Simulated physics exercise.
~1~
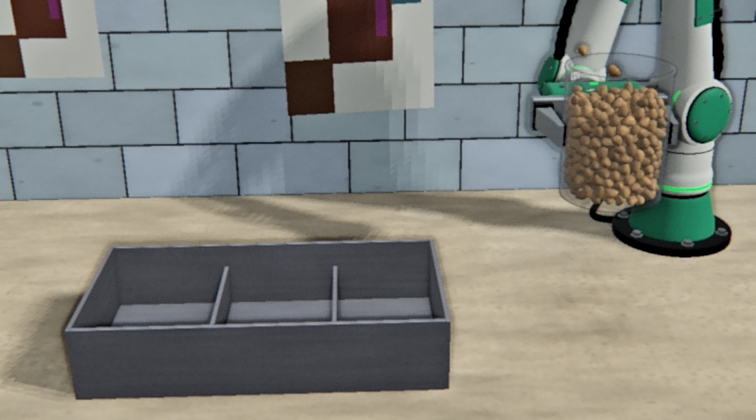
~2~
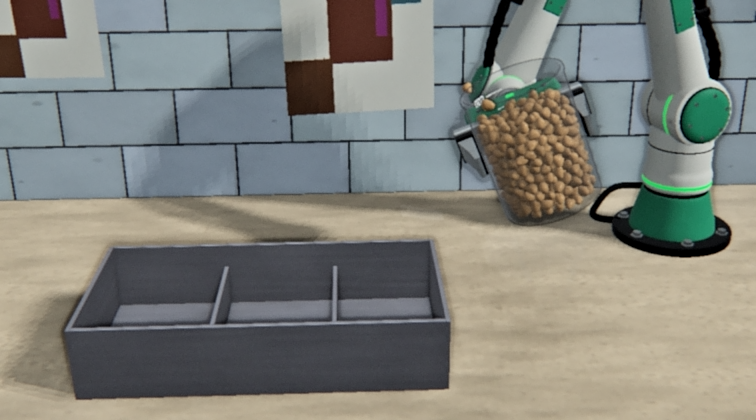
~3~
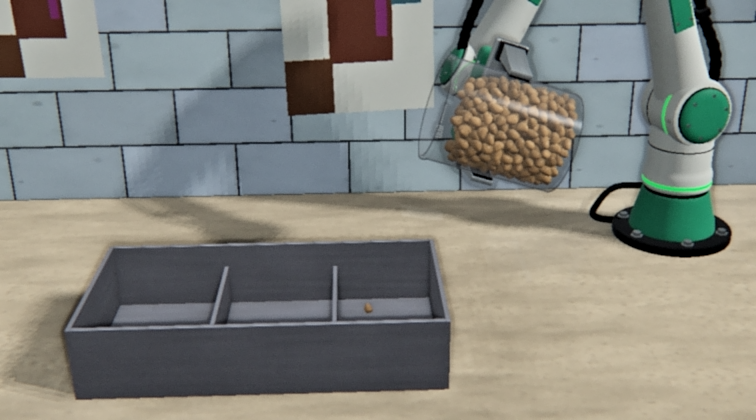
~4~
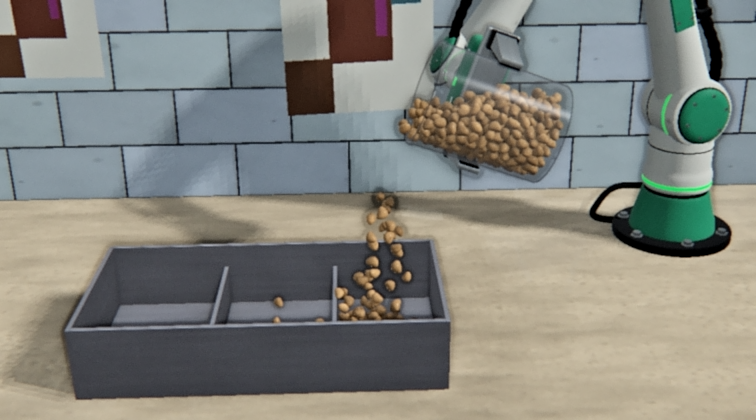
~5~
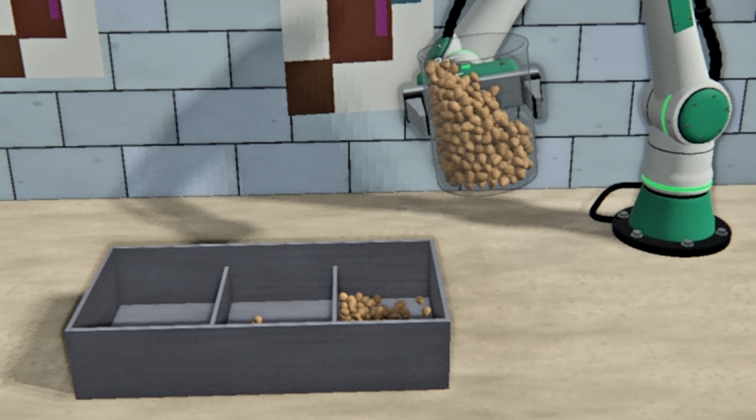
A robot arm tips a clear beaker, spilling some beans mostly into the box's right compartment.
